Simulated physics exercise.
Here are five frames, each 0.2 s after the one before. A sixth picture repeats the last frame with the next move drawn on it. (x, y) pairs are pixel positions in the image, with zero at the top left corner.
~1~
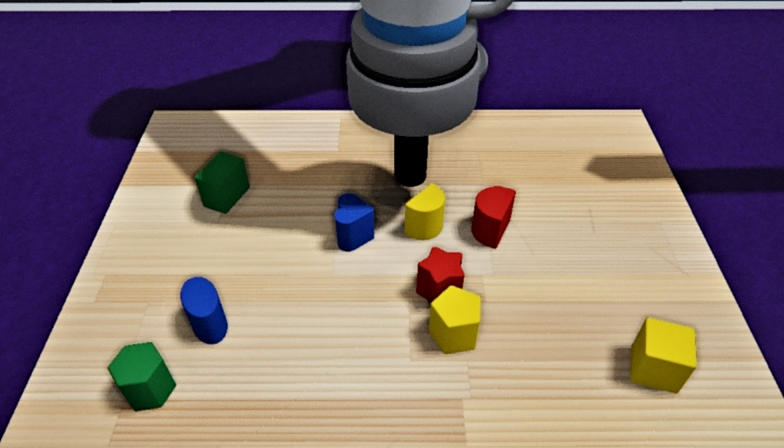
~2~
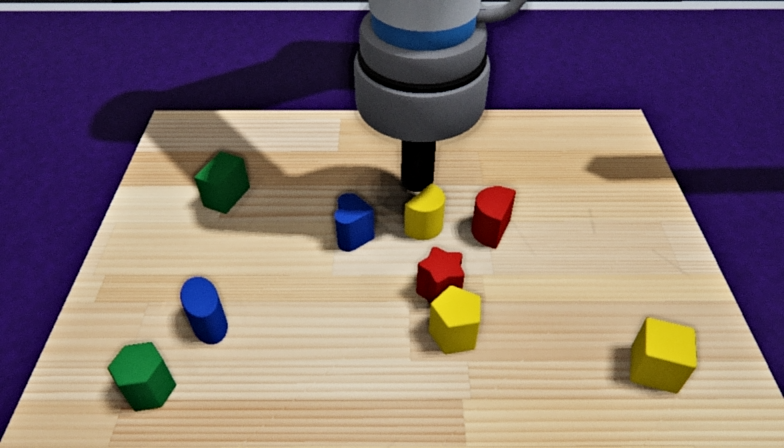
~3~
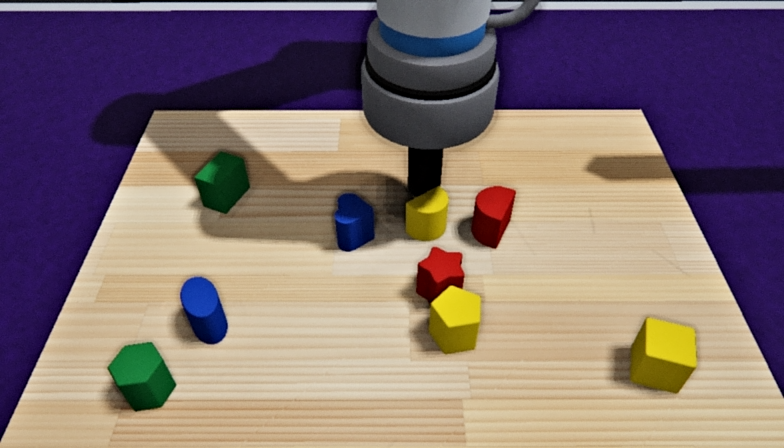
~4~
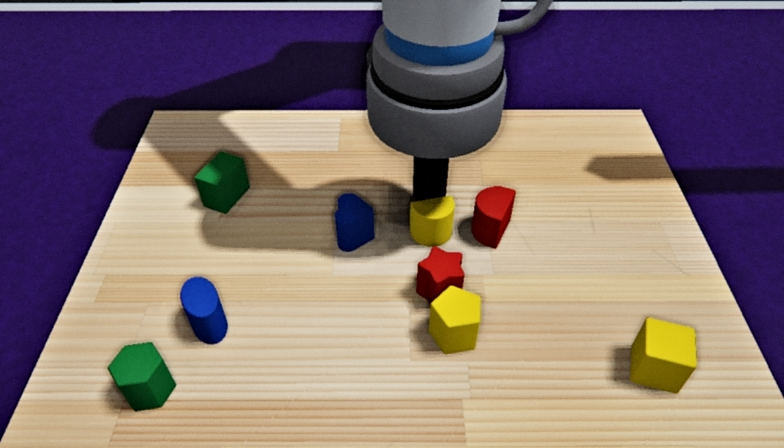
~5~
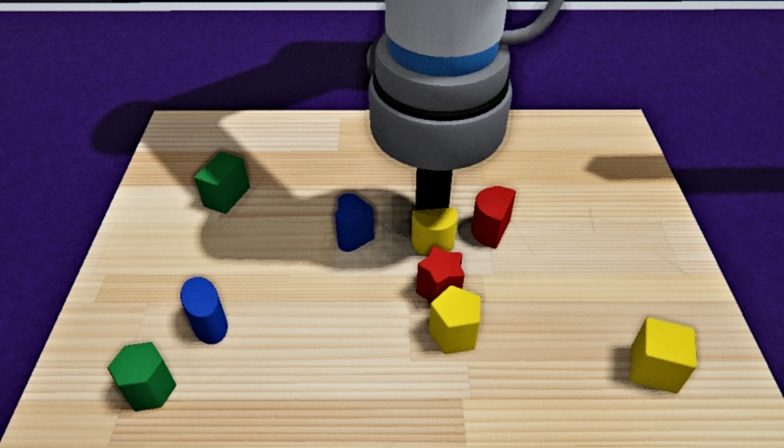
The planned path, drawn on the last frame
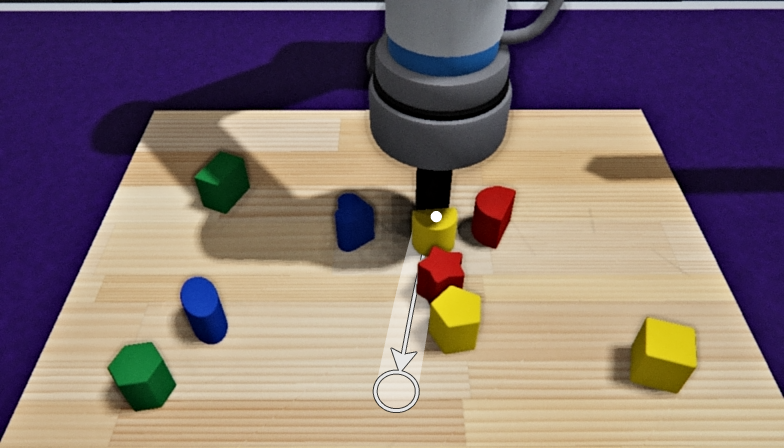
A grey robotic arm with a black tip moves toward the yellow half-round block on a wooden board, then pushes it a short way toward the red star-shaped block, while the other coloured blocks stay still.
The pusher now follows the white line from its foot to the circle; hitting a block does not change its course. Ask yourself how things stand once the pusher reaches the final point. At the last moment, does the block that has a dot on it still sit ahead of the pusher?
That would be a yes.
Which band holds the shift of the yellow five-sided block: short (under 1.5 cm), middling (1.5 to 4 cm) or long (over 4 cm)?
It goes a long way, over 4 cm.
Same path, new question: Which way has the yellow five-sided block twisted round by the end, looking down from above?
Bird's-eye view: Counterclockwise.
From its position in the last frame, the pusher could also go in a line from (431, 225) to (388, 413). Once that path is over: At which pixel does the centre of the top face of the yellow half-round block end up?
My estimate: (408, 421).
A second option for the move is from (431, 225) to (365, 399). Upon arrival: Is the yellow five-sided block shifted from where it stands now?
My answer is yes.
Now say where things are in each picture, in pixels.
The first frame shows pusher tip (410, 178); block tops, yellow half-round block (428, 198); red star-shaped block (443, 263); yellow five-sided block (458, 306); red half-round block (495, 200).
The second frame shows pusher (417, 183); blocks unchanged.
The third frame shows pusher (424, 189); yellow half-round block (430, 200).
The fourth frame shows pusher (429, 198); yellow half-round block (435, 206).
The fifth frame shows pusher (432, 208); yellow half-round block (436, 217); red star-shaped block (443, 263); yellow five-sided block (458, 306); red half-round block (495, 200).
Path on the board, from (431, 225) directly to (396, 391); the dot is on the yellow half-round block.
On the path given first. One third of the way, pusher (421, 255); yellow half-round block (422, 268); red star-shaped block (436, 296), turned 35° anticlockwise; yellow five-sided block (469, 324), turned 25° anticlockwise.
Two thirds of the way, pusher (409, 310); yellow half-round block (415, 328); red star-shaped block (441, 357), turned 50° anticlockwise; yellow five-sided block (492, 359), turned 90° anticlockwise.
At the end, pusher (396, 375); yellow half-round block (412, 399), turned 35° anticlockwise; red star-shaped block (458, 399), turned 100° anticlockwise; yellow five-sided block (499, 368), turned 120° anticlockwise; red half-round block in place.
